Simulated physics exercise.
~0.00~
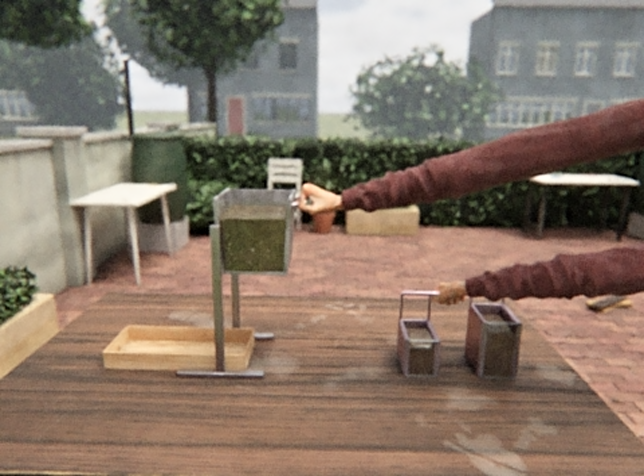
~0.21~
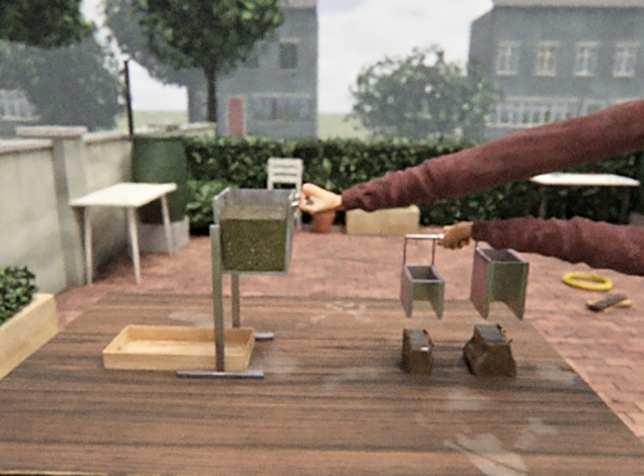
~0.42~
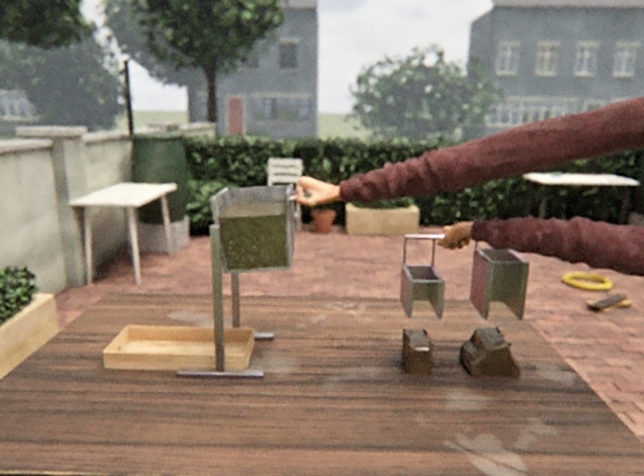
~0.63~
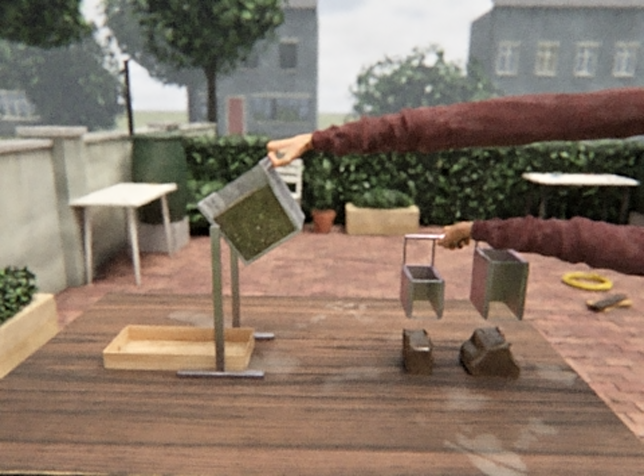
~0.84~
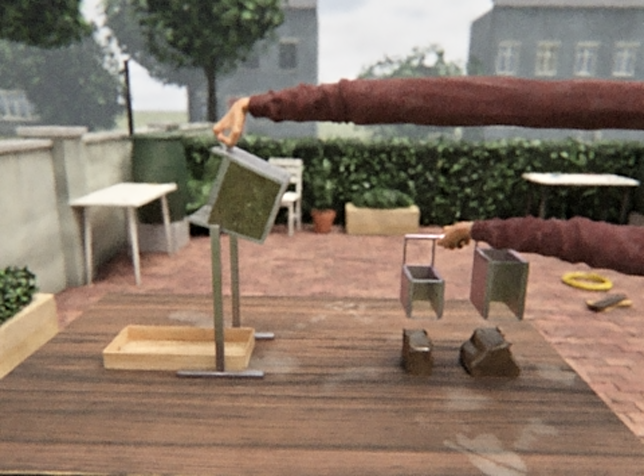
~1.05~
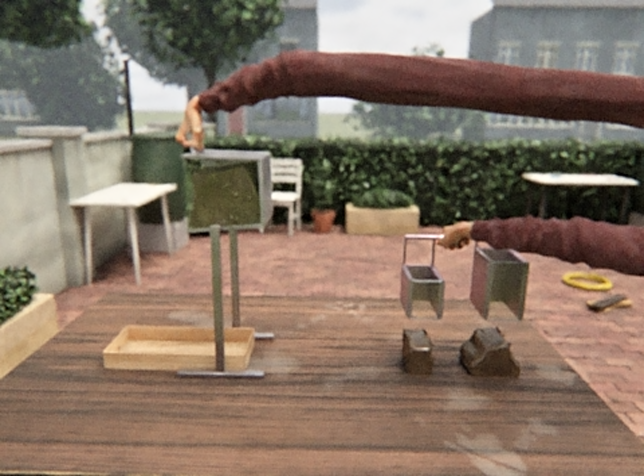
One hand lifted two metal molds off blocks of brown mud, which sagged, the right one most, and then another hand swung a mud-filled metal tub up and over onto its side toward the left.
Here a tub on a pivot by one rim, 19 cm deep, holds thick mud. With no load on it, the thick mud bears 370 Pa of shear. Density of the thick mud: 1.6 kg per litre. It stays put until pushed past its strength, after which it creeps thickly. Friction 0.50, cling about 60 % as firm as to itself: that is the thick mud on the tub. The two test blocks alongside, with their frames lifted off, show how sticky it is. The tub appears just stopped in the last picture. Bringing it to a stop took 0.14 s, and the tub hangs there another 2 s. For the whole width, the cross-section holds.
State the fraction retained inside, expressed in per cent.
Retained fraction: About 43 per cent.
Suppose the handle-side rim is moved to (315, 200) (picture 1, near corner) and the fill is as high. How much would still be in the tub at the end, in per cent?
The tub would end up holding some 30 % of it.
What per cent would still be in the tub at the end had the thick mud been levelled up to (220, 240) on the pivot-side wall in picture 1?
Roughly 90 per cent would still be in the tub at the end.
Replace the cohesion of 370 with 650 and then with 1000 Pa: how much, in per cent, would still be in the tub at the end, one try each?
Expect about 70 in a hundred, then about 100 in a hundred.
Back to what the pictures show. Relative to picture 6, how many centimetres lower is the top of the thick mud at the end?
Roughly 9 cm.
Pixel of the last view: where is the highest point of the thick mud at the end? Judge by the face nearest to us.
I'd say it peaks at roughly (233, 202) in the last picture.
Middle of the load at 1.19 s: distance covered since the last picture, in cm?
I'd estimate roughly 5 centimetres.
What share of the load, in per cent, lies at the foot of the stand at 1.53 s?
About 40 per cent.
After 1.19 s, the tub is at 92 degrees and holds 78 %.
After 1.36 s, the tub is at 92 degrees and holds 53 %.
After 1.53 s, the tub is at 92 degrees and holds 45 %.
After 1.70 s, the tub is at 92 degrees and holds 44 %.
After 3.05 s, the tub is at 92 degrees and holds 43 %.
